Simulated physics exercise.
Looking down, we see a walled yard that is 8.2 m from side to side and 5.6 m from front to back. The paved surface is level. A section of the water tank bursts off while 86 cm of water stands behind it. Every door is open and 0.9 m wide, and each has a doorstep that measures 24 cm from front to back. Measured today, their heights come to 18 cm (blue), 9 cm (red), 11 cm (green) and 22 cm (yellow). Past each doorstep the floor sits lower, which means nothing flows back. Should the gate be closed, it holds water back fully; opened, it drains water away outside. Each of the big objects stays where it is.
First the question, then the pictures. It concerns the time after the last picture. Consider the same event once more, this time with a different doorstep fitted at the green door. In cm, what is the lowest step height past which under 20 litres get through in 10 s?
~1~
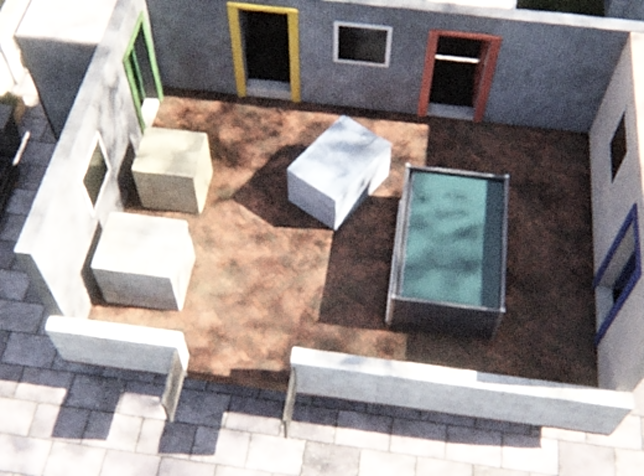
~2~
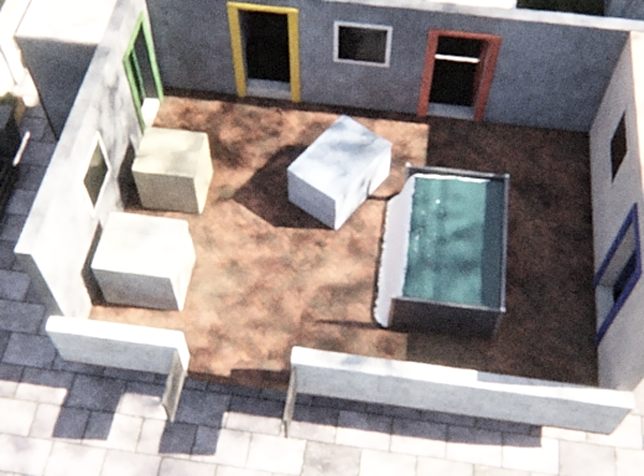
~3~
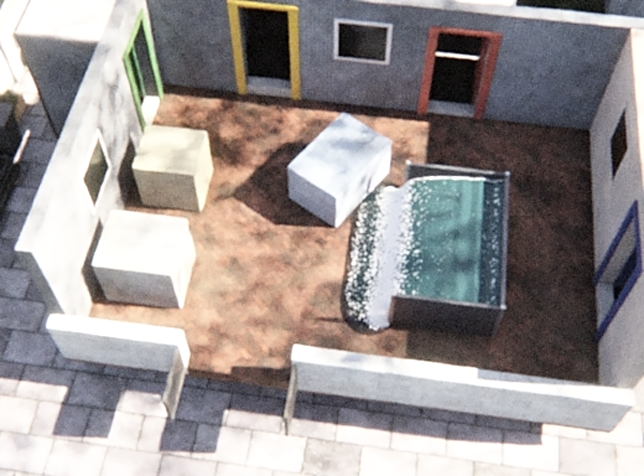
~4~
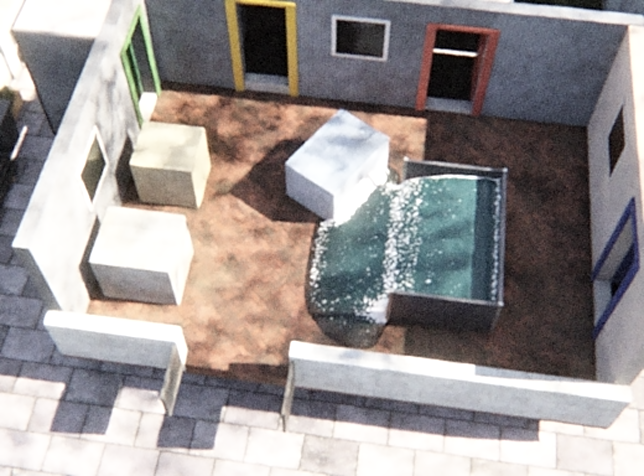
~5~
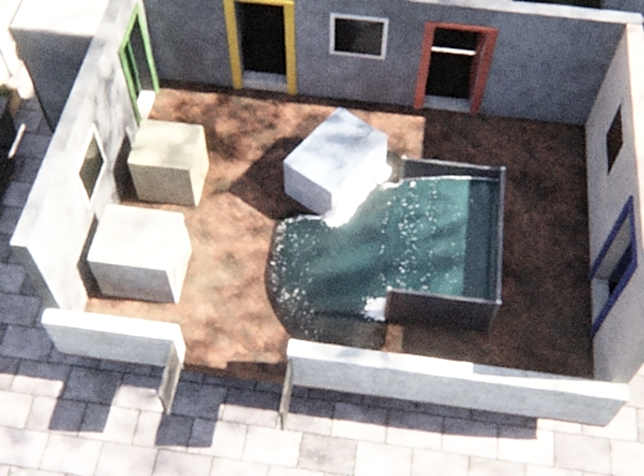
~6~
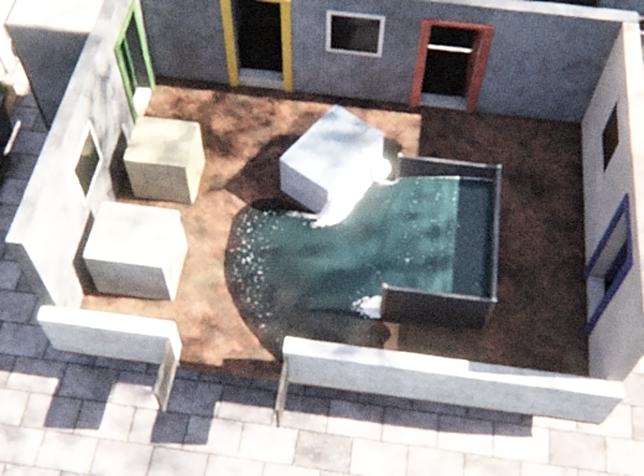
Close to 5.5 cm is just enough.
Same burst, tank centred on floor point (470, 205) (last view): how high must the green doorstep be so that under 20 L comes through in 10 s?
Roughly 19 centimetres.
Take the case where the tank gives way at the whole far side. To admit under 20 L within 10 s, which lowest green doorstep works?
Some 14.0 cm.
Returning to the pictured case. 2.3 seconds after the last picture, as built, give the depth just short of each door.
Centimetres: Blue = 0, red = 11, green = 8, yellow = 1.
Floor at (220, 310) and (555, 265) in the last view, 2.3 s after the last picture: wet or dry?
Note: Point one reached; point two not yet reached.
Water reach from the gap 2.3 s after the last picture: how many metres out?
Close to 5.8 metres, I'd say.
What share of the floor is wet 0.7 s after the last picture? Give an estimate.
Wet: Close to 40 %.
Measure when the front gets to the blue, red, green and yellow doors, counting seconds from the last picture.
Blue at 4.5 s, red at 0.9 s, green at 1.5 s and yellow at 2.4 s.
Then, 0.7 s after the last picture water covers 40 % of the floor, deepest (53 cm) near (189, 276); it has not reached the green door.
Then, 2.3 s after the last picture water covers 65 % of the floor, deepest (48 cm) near (98, 255); 8 cm at the green door, 0 litres in over its 11 cm doorstep.
Then, 9.3 s after the last picture water covers 100 % of the floor, deepest (14 cm) near (581, 279); 7 cm at the green door, 0 litres in over its 11 cm doorstep.
At the green door as built, the water peaked near 11 cm, 8.5 s after the last picture.
With a doorstep of 4 cm, 35 litres would have come in within the 10 s; with 6.5 cm, 10 litres. So under 20 litres takes about 5.5 cm.
